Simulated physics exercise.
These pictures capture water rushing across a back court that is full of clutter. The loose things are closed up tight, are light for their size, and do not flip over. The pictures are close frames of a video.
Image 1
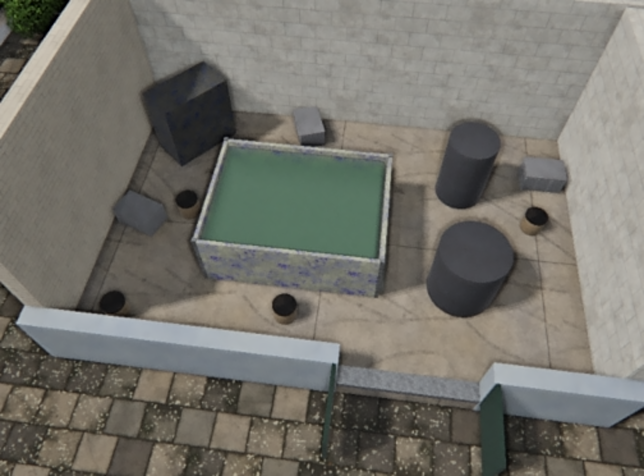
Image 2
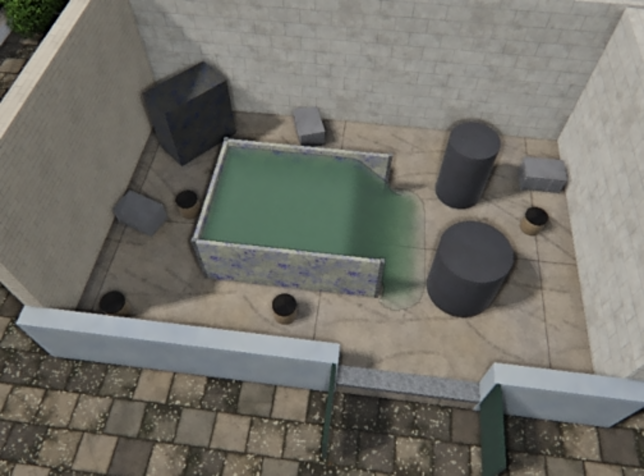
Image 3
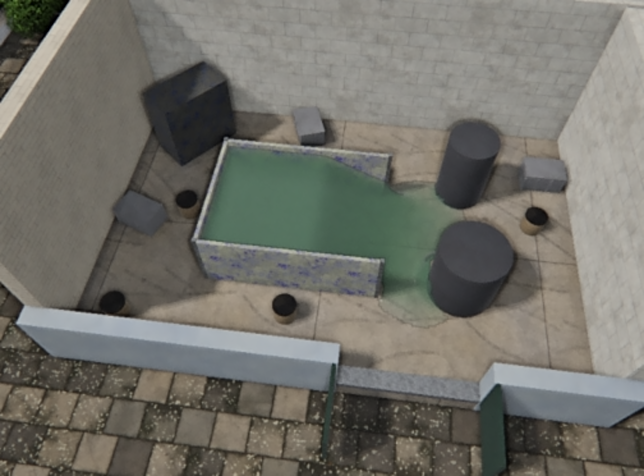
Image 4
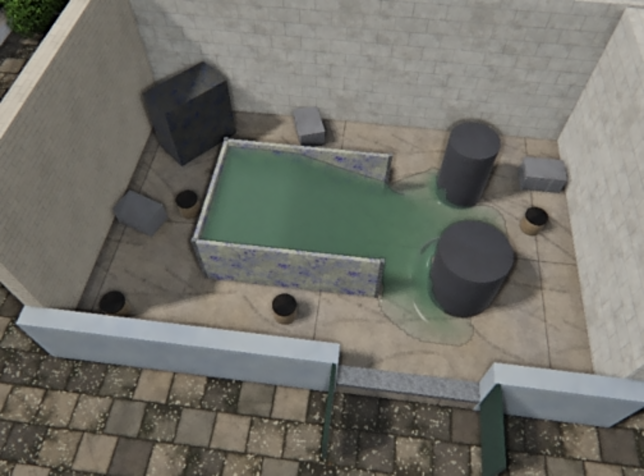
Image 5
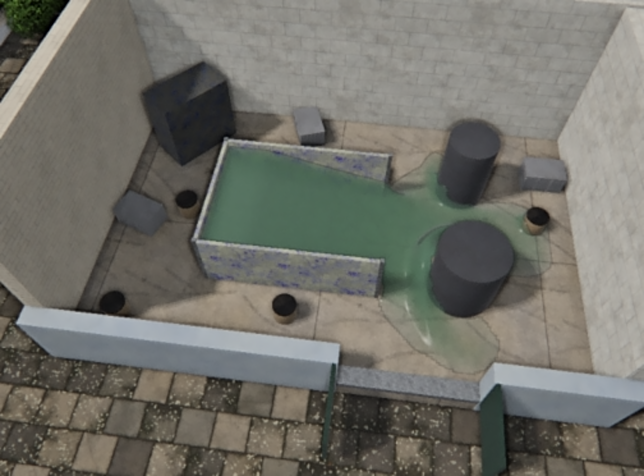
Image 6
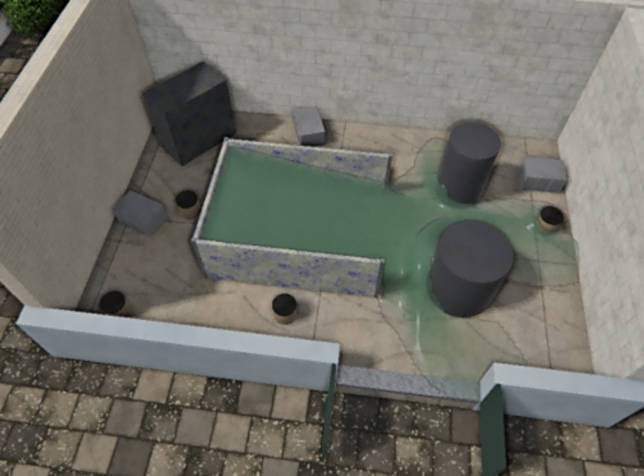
Green water fills a stone-sided rectangular tank in a walled, paved courtyard, seen from a fixed, high viewpoint. Two dark grey cylinders stand to its right, with a dark block at back left, smaller grey blocks and several small pails around the floor. The tank's right side opens and water spreads rightward, flows around both cylinders, and nudges the right-hand pail slightly right while the other objects stay put.
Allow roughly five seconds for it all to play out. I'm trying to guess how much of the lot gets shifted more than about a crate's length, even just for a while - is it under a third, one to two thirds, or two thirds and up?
My guess is one to two thirds.
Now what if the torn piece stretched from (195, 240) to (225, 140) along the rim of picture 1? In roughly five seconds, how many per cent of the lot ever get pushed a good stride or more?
Around 80 in a hundred.
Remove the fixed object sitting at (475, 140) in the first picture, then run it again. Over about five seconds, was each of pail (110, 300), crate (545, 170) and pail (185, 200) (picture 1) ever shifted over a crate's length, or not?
Fell short; went the distance; fell short.
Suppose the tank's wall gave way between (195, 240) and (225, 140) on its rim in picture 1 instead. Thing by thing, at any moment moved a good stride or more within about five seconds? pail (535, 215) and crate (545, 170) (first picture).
Taking them in order, short of it and short of it.
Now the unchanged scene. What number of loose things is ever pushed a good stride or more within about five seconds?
I make it 5.
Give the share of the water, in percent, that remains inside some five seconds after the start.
By my count, 80 per cent.
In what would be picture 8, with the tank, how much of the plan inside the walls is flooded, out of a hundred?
40 in a hundred, roughly.
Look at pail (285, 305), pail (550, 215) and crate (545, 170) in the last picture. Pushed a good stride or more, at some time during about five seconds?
Taking them as listed, the first cleared the mark, the next cleared the mark, and the last cleared the mark.
A moment on, 0 of 8 are well off their spots; 1 afloat.
Next, 2 of 8 are well off their spots; 2 afloat.
Later, 2 of 8 are well off their spots; 2 afloat.
In the end, 5 of 8 are well off their spots, and 5 have been at some point; 3 afloat.
